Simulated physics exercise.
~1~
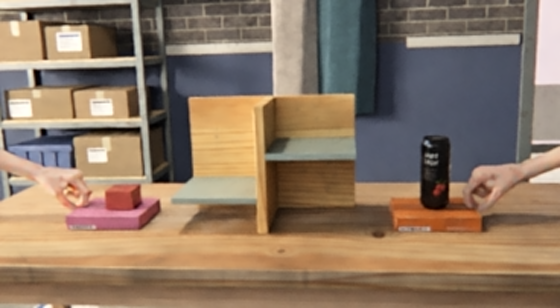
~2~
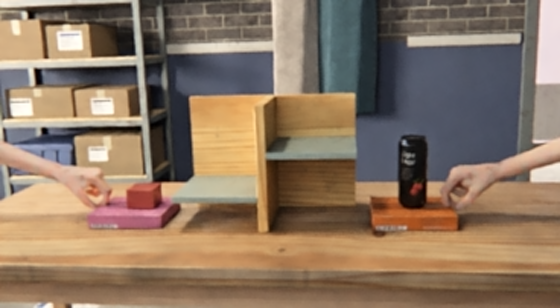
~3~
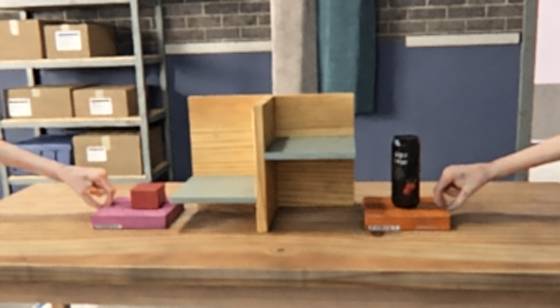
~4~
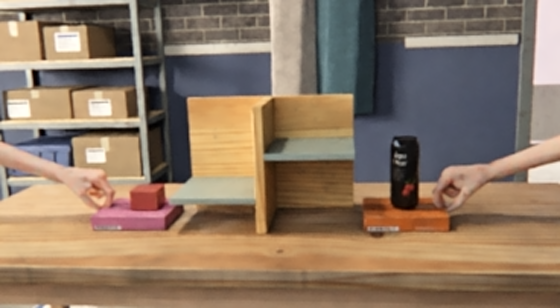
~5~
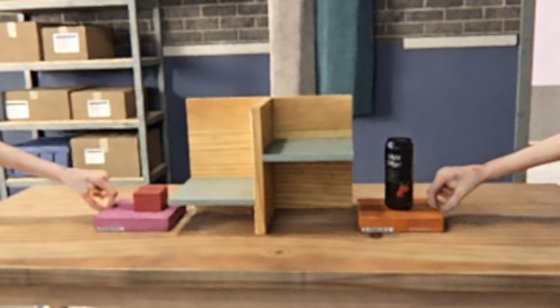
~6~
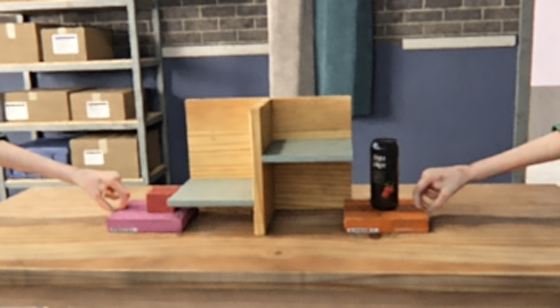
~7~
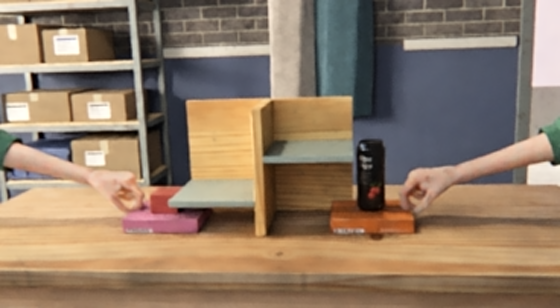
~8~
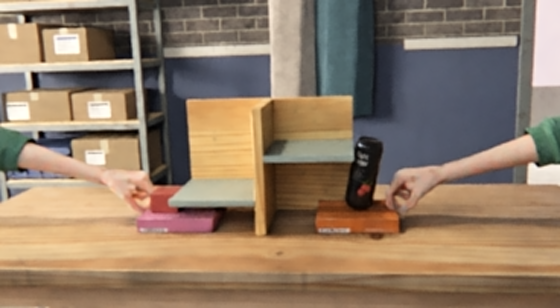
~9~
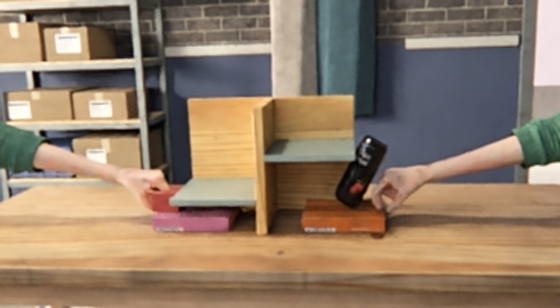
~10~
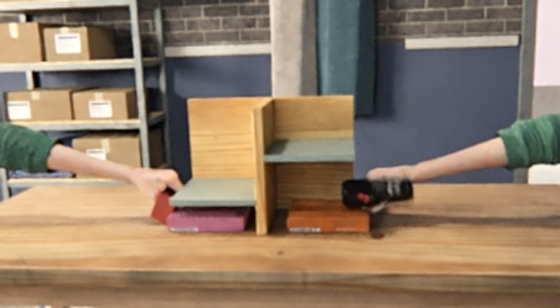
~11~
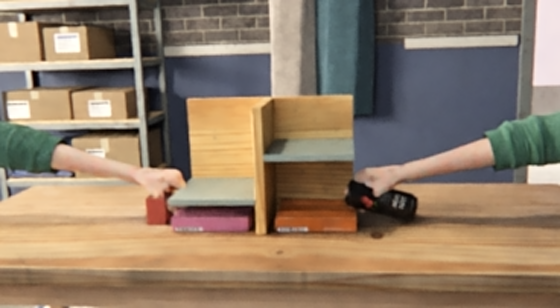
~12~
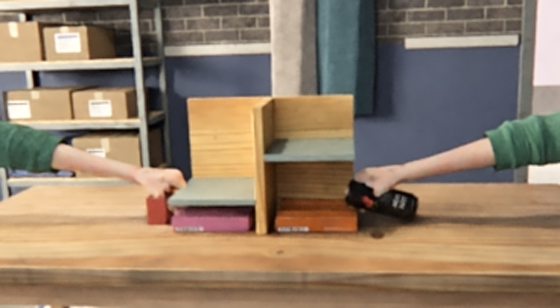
A pink box carrying a red block and an orange box carrying a black can were pushed by two hands toward a wooden shelf; both boxes slid underneath, but the shelf knocked the block and can off, leaving them tipped over on the table.
